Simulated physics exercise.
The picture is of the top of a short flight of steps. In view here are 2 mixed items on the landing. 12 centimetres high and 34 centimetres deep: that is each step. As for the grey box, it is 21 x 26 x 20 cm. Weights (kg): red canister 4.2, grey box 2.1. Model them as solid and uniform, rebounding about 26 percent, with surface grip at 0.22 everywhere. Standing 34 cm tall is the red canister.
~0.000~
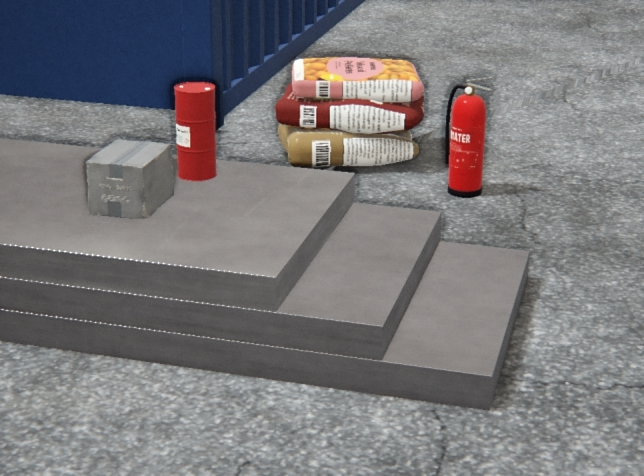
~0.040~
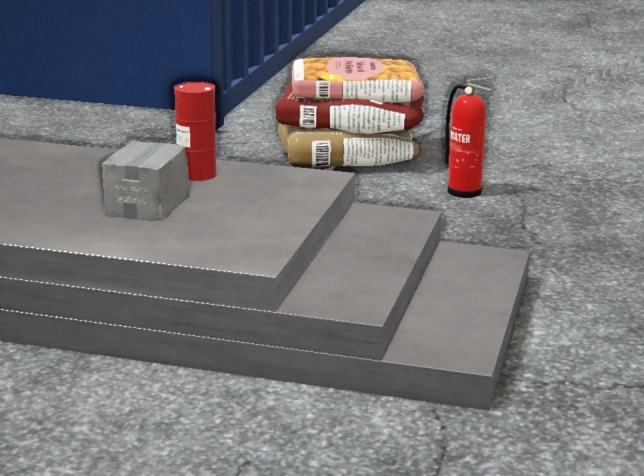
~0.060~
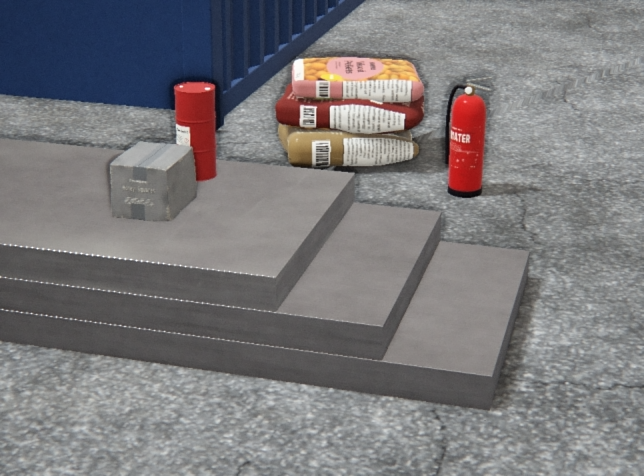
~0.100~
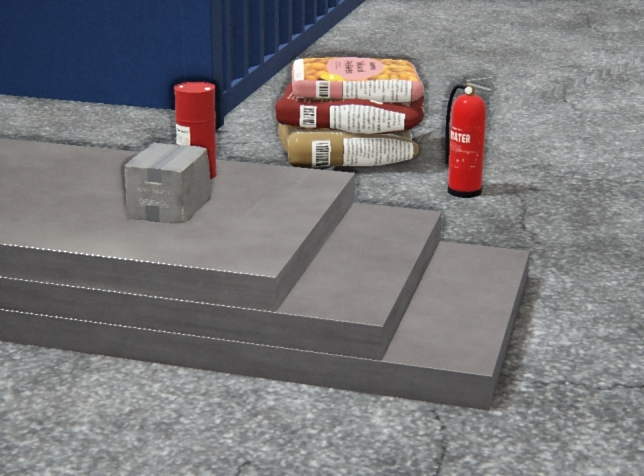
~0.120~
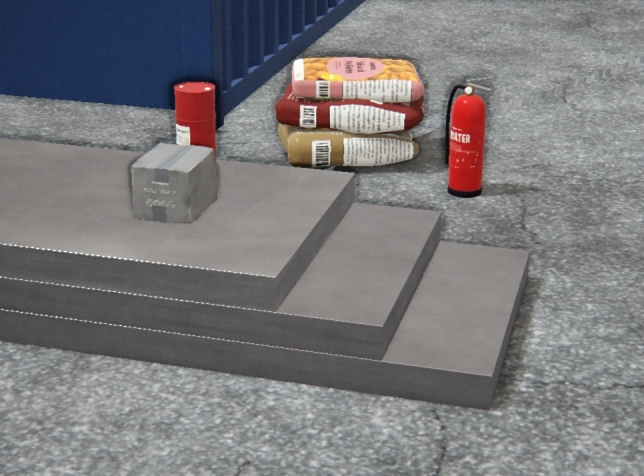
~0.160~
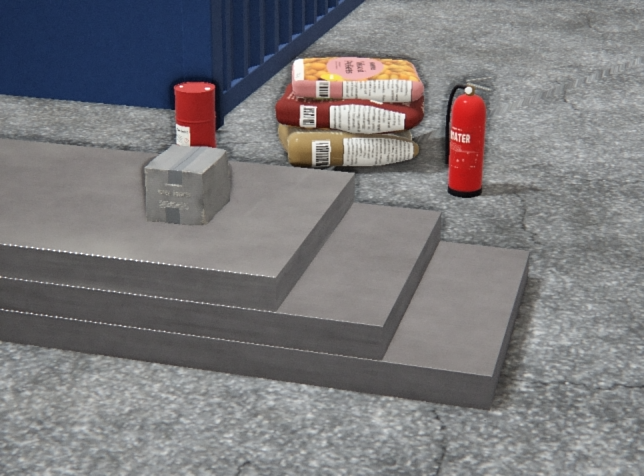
A short flight of grey steps stands on rough, cracked pavement beside a blue corrugated container, seen from slightly above. A grey taped box and a red canister sit on the top landing, with a stack of three printed sacks behind and a red extinguisher to the right. The box slides slowly rightward across the landing, turning as it goes and passing in front of the still canister, while the camera stays fixed.
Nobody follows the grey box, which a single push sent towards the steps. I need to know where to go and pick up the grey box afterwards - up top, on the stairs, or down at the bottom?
Look for it up top, it never left the landing.
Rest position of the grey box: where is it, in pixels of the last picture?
At roughly (275, 194).
After 0.26 s, 35 cm of landing left; grey box near (217, 188).
After 0.36 s, 27 cm of landing left; grey box near (240, 190).
After 0.56 s, 16 cm of landing left; grey box near (269, 193).
At rest (1.0 s), 14 cm of landing left; red canister in place, give or take 12 cm. Seen from the same camera at the end, grey box near (275, 194).
